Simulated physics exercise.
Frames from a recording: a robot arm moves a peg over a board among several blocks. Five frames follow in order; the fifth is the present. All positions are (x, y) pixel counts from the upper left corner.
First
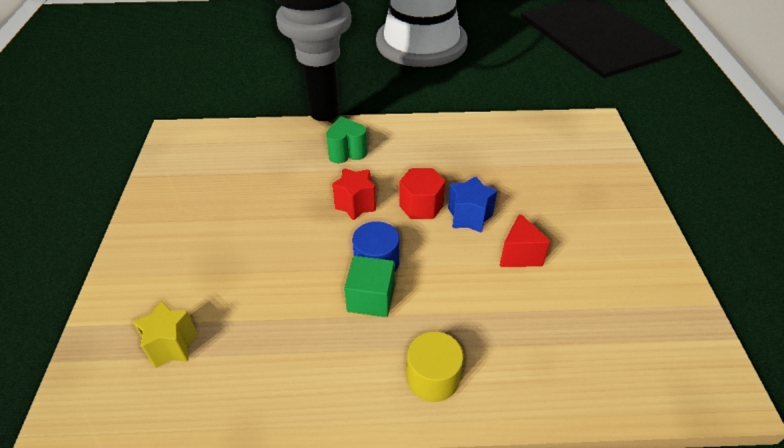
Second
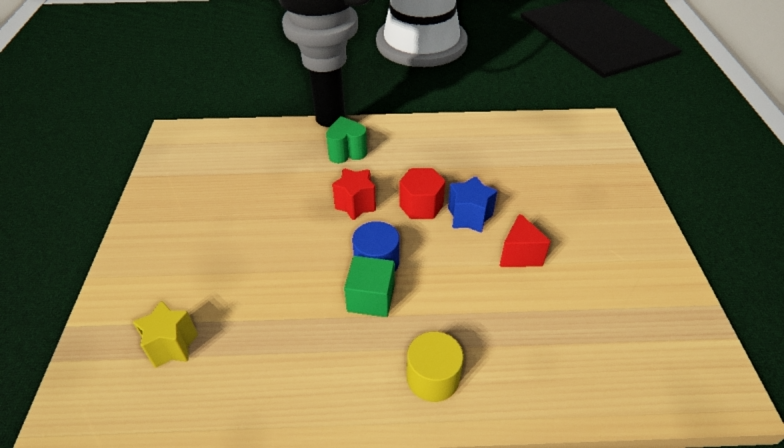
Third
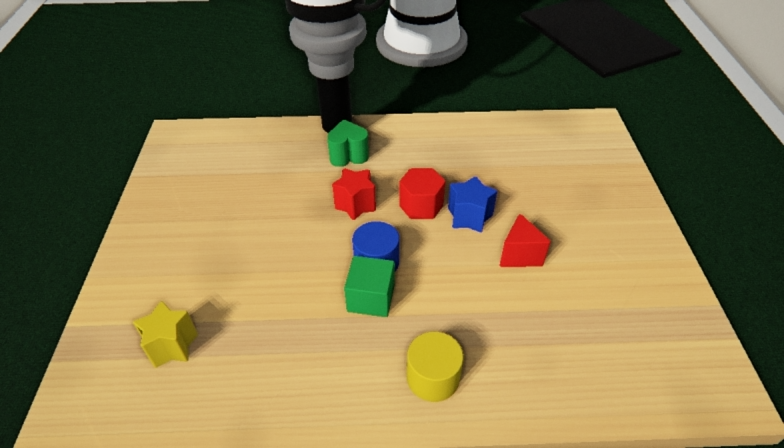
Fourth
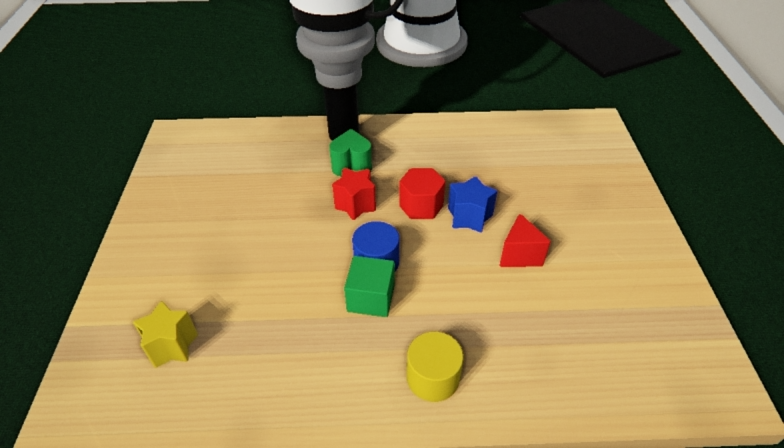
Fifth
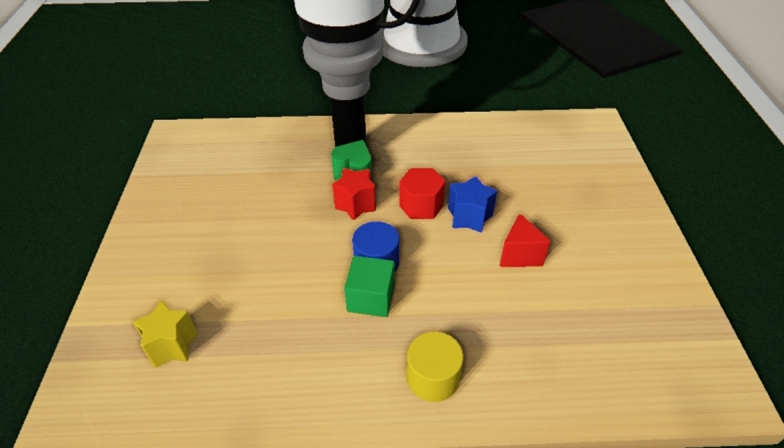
A robot arm holds a dark peg at the far edge of a pale wooden board on a dark green surface, seen from above at an angle. Near it sits a green heart-shaped block, with red and blue blocks and a green cube around the middle and yellow ones nearer. The peg moves slightly right and nearer, pushing the green heart-shaped block a short way toward the red star, while the other blocks and view stay still.
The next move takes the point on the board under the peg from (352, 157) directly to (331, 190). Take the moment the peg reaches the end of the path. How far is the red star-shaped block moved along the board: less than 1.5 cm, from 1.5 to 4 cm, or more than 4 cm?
It ends 1.5 to 4 cm away.
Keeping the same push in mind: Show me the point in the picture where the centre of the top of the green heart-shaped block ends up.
I'd place it at (352, 181), taking the centre of its top.
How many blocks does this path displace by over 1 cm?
Count: 2.
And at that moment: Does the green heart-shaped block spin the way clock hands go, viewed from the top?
I expect not.
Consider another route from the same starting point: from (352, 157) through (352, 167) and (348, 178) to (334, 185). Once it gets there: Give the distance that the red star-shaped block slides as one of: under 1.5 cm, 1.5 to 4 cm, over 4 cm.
Distance: Between 1.5 and 4 cm.
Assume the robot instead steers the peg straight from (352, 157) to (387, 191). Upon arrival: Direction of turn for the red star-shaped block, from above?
Its spin: Clockwise.
The first path, step by step. Halfway along, peg (340, 163); green heart-shaped block (353, 167), turned 15° anticlockwise; red star-shaped block (355, 189).
At the end, peg (330, 180); green heart-shaped block (352, 181), turned 25° anticlockwise; red star-shaped block (361, 203).
